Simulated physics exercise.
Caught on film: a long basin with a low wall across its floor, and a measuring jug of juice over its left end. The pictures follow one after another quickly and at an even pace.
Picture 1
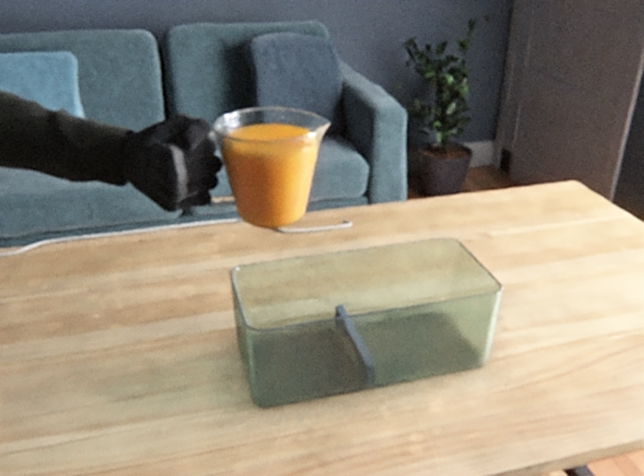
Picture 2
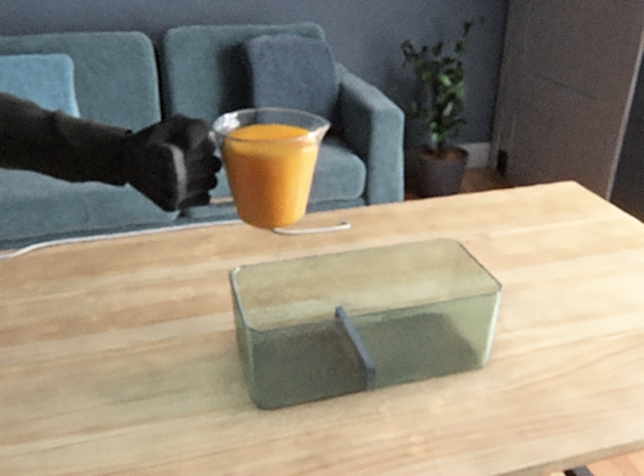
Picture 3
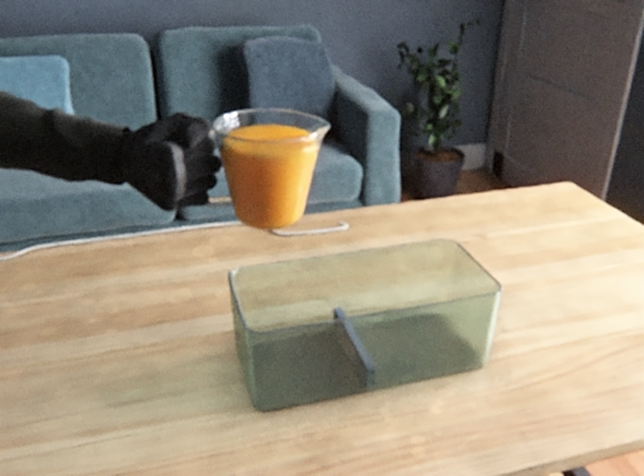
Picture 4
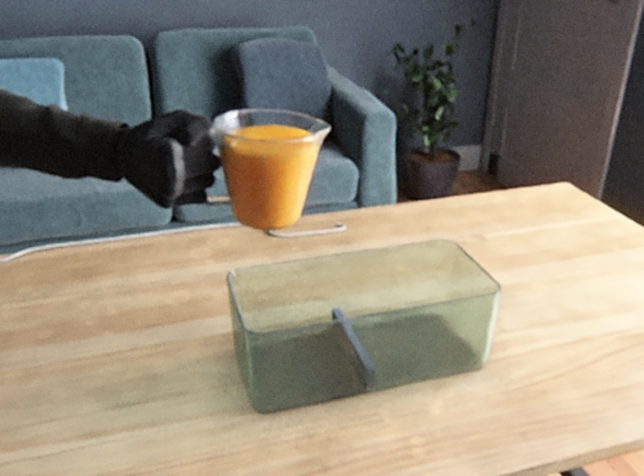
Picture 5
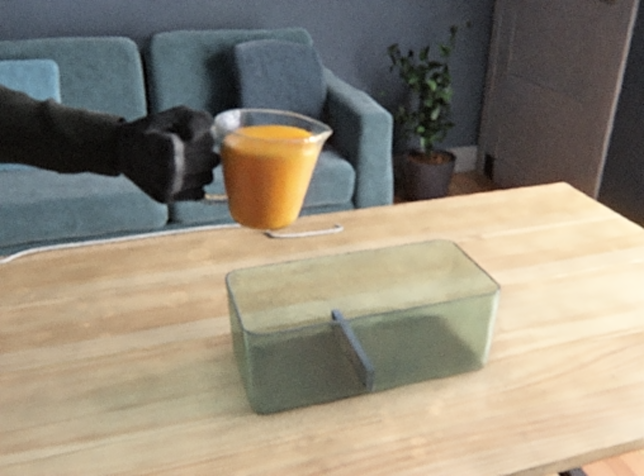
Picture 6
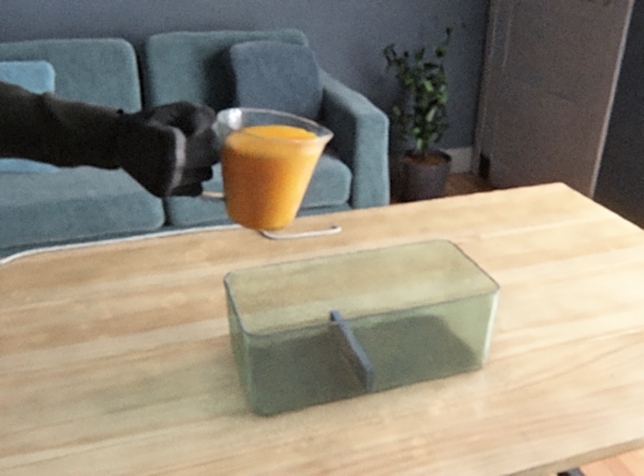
A glass jug of orange juice, held by a black-gloved hand above a clear, divided basin on a wooden table, stayed almost still at first, then tilted slightly to the right.
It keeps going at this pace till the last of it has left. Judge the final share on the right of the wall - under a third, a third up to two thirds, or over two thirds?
Most likely the amount right of the wall will exceed two thirds.
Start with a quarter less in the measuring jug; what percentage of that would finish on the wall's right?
Roughly 90 percent.
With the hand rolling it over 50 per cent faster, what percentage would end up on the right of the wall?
It comes to near 90 per cent.
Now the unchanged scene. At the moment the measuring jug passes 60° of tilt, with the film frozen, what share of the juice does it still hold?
Remaining fraction: Approx. 75 %.
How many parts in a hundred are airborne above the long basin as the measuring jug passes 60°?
Roughly 20 percent.
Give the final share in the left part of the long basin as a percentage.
About 5 percent.
A moment on, the tilt is 60° and 75 per cent is still to pour, 0 is left of the wall and 5 right of it.
Next, the tilt is 92° and 22 per cent is still to pour, 2 is left of the wall and 55 right of it.
Then the tilt is 98° and 1 per cent is still to pour, 5 is left of the wall and 91 right of it.
Later the tilt is 98° and 0 per cent is still to pour, 6 is left of the wall and 93 right of it.
In the end 6 per cent lies left of the wall, 93 right of it and 1 outside.
